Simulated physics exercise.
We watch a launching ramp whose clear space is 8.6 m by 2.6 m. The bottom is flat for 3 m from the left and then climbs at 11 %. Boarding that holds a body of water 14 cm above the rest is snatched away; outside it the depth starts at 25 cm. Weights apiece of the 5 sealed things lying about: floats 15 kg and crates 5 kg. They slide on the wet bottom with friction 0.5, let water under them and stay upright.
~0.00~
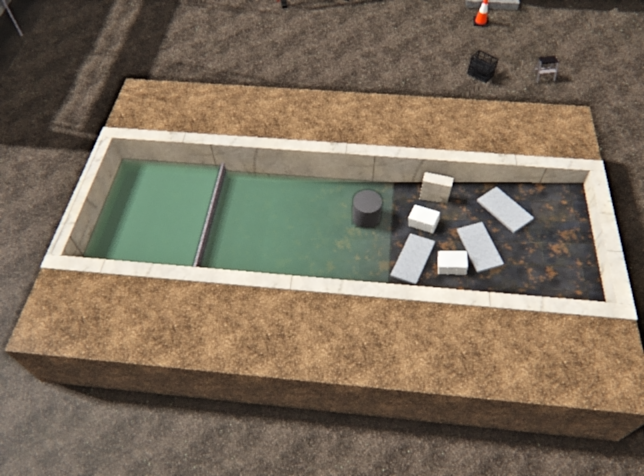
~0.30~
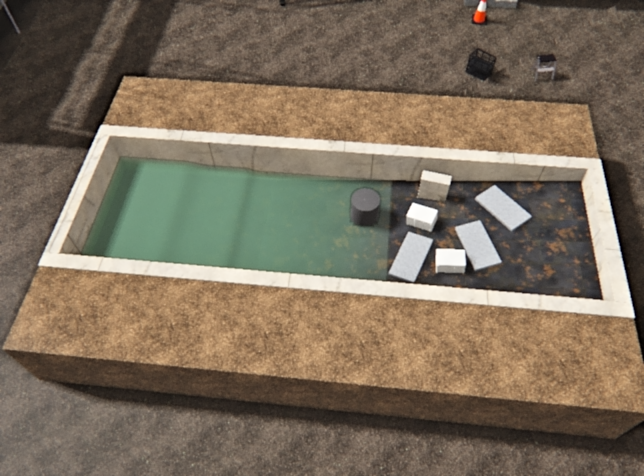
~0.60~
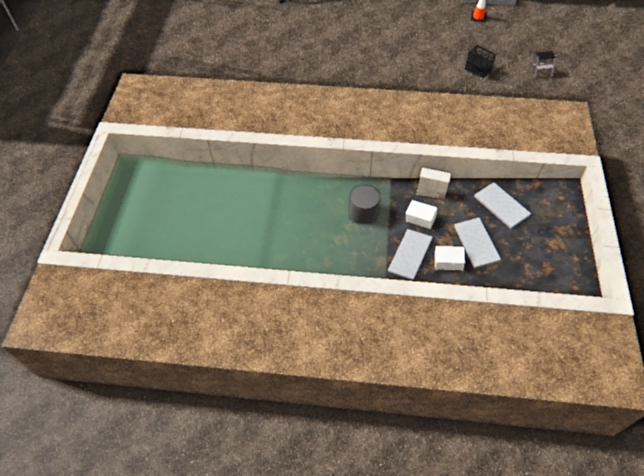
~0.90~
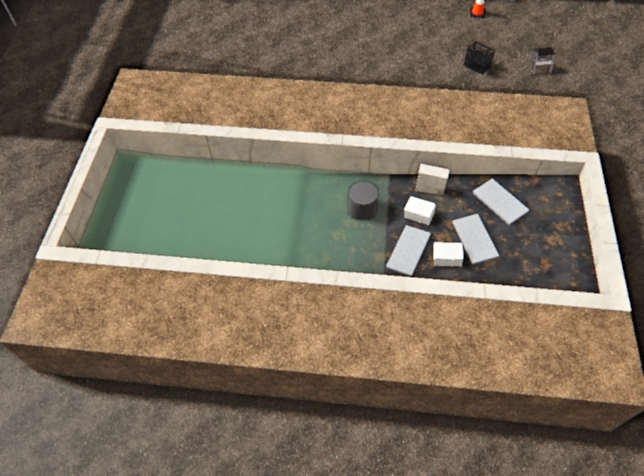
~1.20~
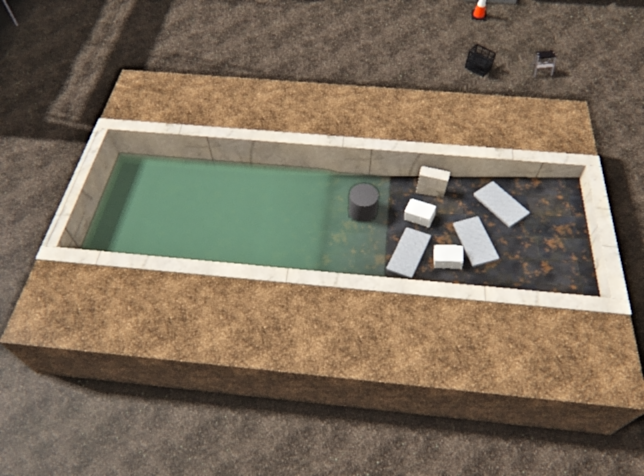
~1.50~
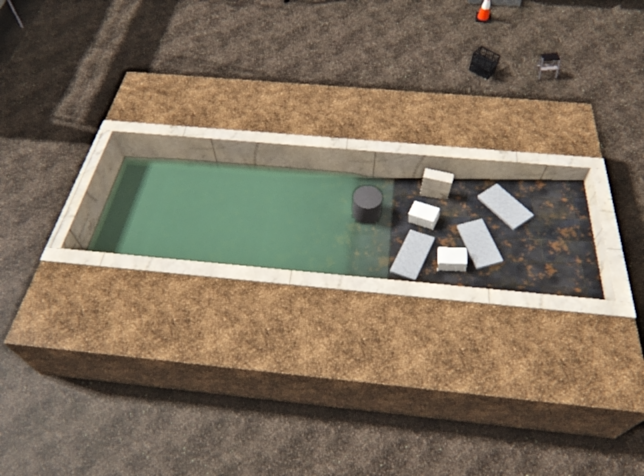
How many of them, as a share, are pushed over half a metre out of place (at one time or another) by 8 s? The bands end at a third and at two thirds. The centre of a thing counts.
Share: Between one and two thirds.
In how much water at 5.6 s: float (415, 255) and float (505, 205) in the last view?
Roughly 7 and 0 cm.
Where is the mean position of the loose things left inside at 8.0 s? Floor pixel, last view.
At about (394, 249).
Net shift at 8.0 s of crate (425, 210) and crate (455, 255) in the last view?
In that order: 100 cm, 200 cm.
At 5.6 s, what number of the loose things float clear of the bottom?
3 of them.
After 2.1 s 0 of 5 are over 50 cm from their spots; 0 afloat.
After 3.6 s 0 of 5 are over 50 cm from their spots; 2 afloat.
After 5.6 s 1 of 5 are over 50 cm from their spots; 3 afloat.
After 8.0 s 3 of 5 are over 50 cm from their spots, and 3 have been at some point; 2 afloat.
